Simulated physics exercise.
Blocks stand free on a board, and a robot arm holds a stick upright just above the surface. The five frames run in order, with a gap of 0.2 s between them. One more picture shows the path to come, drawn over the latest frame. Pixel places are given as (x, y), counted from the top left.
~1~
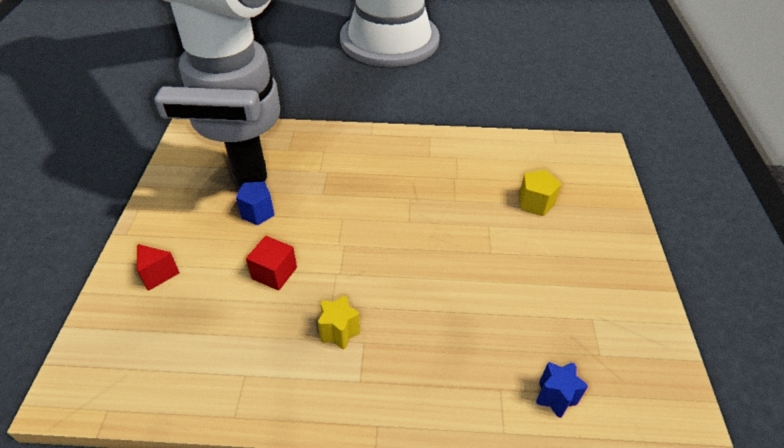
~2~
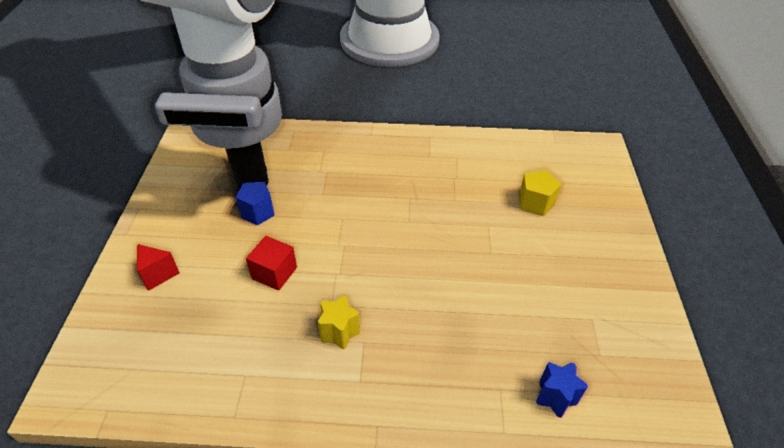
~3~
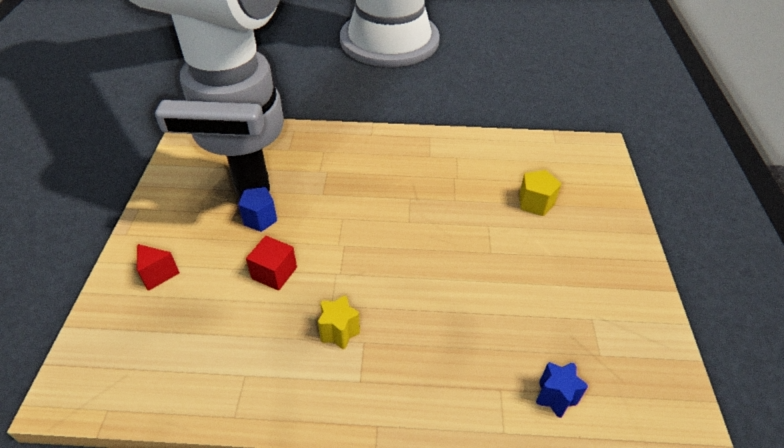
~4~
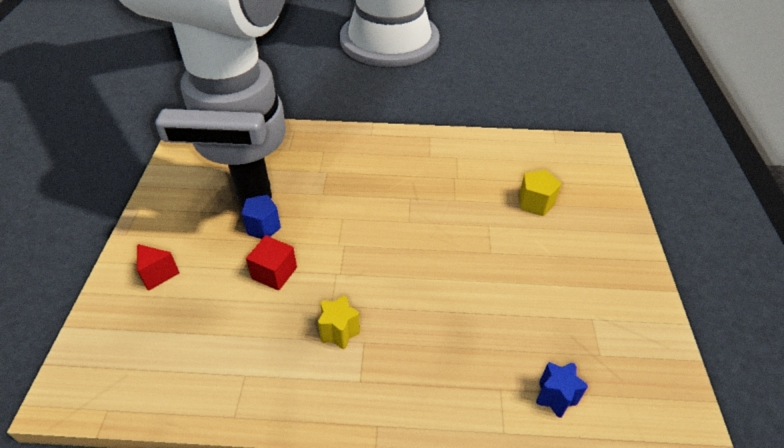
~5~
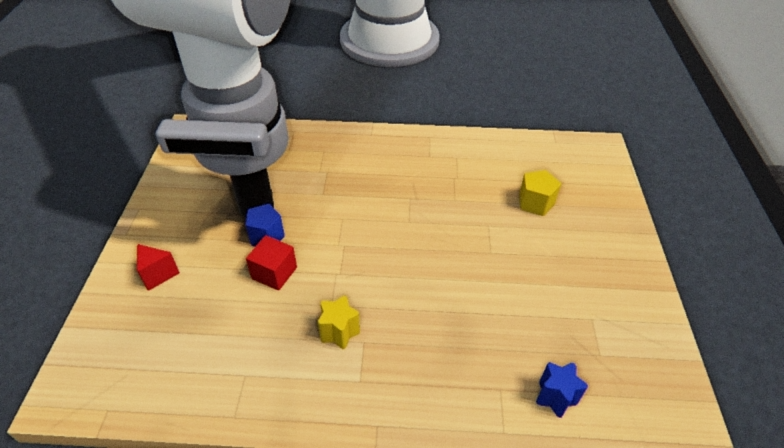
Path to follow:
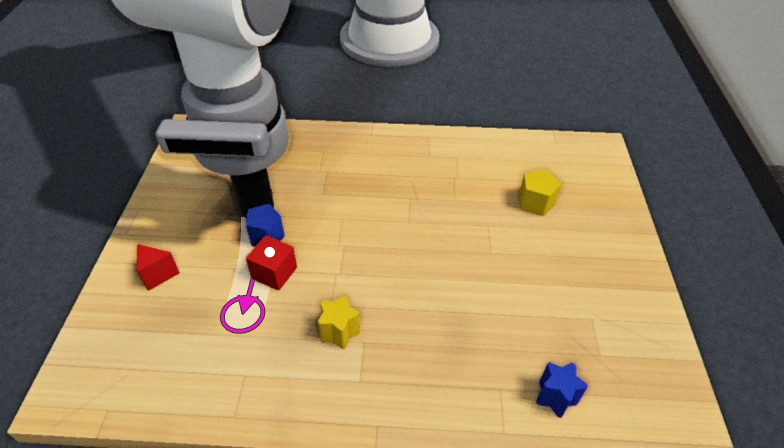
A robot arm lowers its dark stick toward the viewer across a wooden board, pushing a blue pentagonal block a short way up to a red square block, while the red triangular block, yellow pieces and blue star stay still.
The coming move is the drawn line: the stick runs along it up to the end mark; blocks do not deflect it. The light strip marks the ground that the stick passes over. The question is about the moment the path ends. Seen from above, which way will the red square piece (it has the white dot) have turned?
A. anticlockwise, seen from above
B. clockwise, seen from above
B.
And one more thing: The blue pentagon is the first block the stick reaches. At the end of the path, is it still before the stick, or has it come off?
The stick passes it.
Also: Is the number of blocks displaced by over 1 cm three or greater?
Answer: No.
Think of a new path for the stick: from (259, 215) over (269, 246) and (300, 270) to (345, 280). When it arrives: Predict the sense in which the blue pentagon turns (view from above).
Seen from above, its turn is clockwise.
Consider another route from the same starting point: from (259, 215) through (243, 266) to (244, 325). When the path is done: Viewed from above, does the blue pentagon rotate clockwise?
Going by the path, no.
Path on the board, from (259, 215) through (258, 245) and (253, 278) to (243, 314); the dot is on the red square piece.
What follows on the original path. One third of the way, stick at (257, 238); blue pentagon at (275, 244), turned 45° anticlockwise; red square piece at (277, 271), turned 35° clockwise.
Two thirds of the way, stick at (251, 272); blue pentagon at (284, 264), turned 105° anticlockwise; red square piece at (292, 295), turned 65° clockwise.
At the end, stick at (240, 307); red triangular block in place; blue pentagon at (284, 266), turned 120° anticlockwise; red square piece at (293, 297), turned 65° clockwise.
